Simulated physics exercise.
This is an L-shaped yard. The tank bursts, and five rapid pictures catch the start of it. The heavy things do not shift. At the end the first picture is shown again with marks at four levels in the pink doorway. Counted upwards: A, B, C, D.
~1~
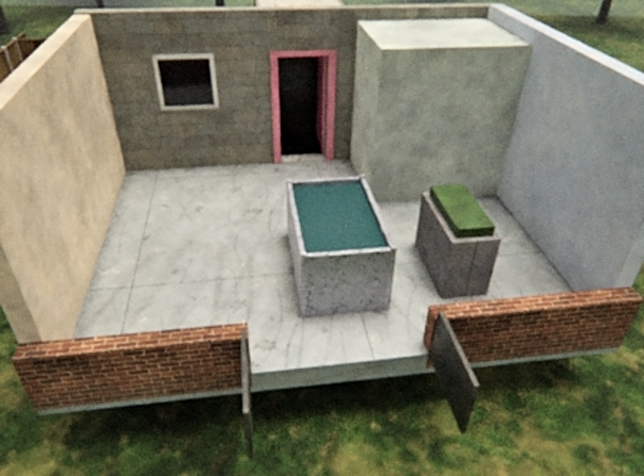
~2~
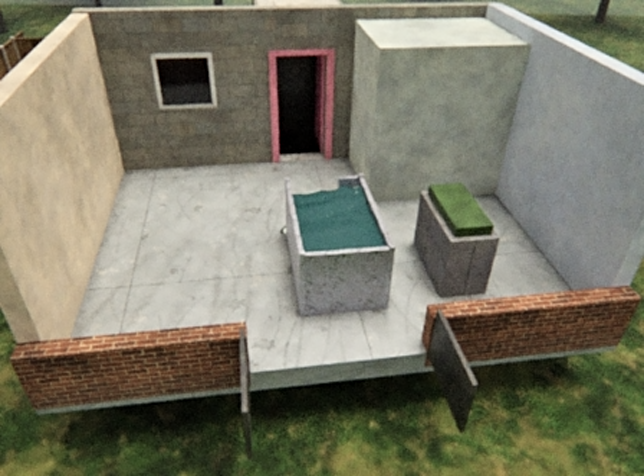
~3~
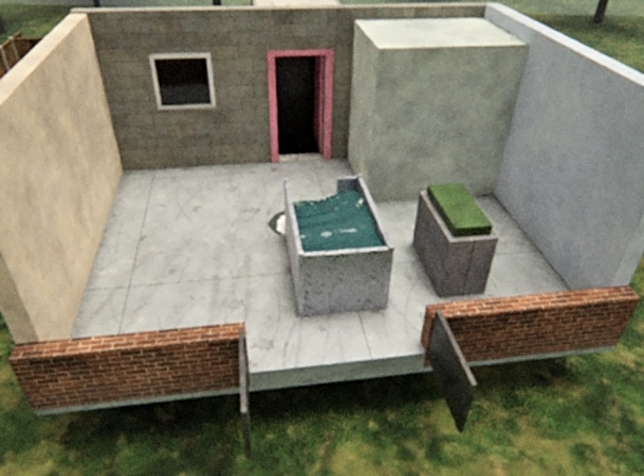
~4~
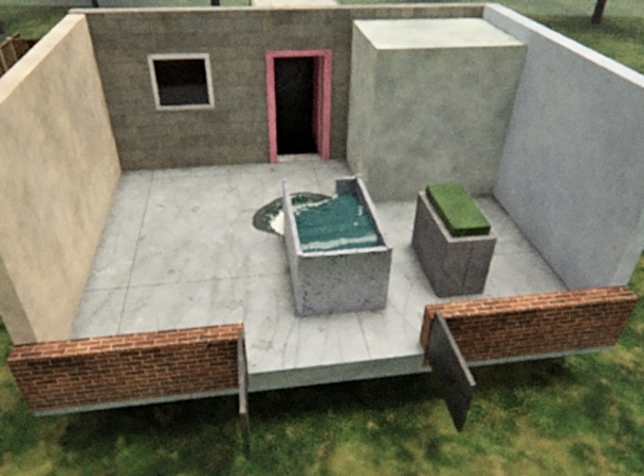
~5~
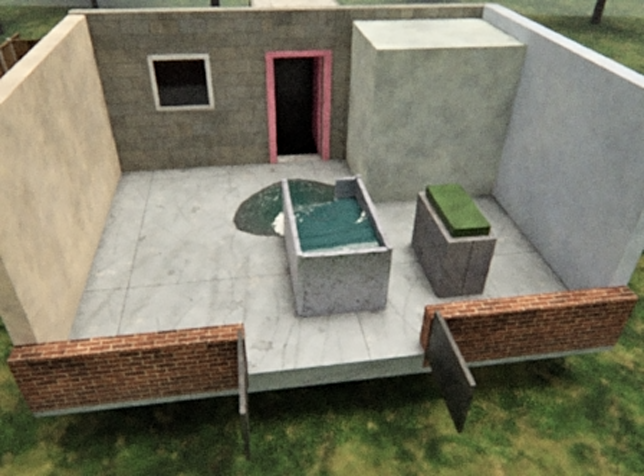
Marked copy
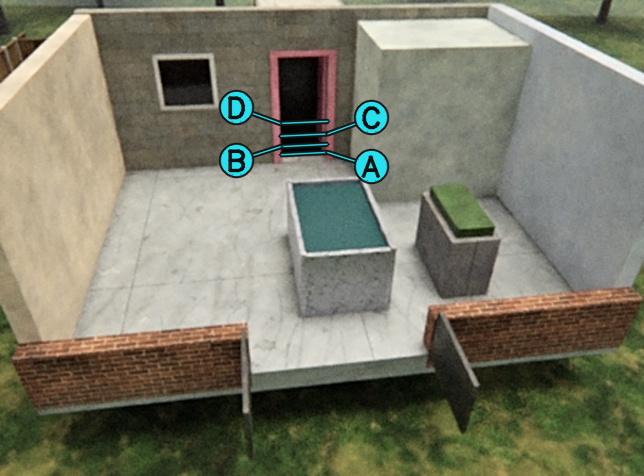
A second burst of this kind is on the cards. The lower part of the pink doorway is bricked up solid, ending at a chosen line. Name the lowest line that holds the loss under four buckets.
It is B.
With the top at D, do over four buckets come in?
No.
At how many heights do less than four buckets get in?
Three of them.
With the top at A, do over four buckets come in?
Yes.
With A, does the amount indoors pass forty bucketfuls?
No, it does not.
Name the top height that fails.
The answer is A.
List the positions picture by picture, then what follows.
The first picture shows water in the tank at rest, its middle at (336, 217); foot of the pink doorway at (304, 161); open gate at (340, 310).
In the second picture, water covers 1 % of the ground, its front hidden from here.
In the third picture, water covers 3 % of the ground, its front hidden from here.
The fourth picture shows front seen at (261, 223), 6 % of the ground wet.
The fifth picture shows front seen at (289, 180), 11 % of the ground wet.
On the marked copy, A at (304, 153); B at (304, 145); C at (304, 135); D at (304, 122); from the bottom up A, B, C, D.
Choosing A, about 13 bucketfuls get in.
Choosing B, a splash gets over, under a bucket.
Choosing C, nothing gets over.
Choosing D, nothing gets over.
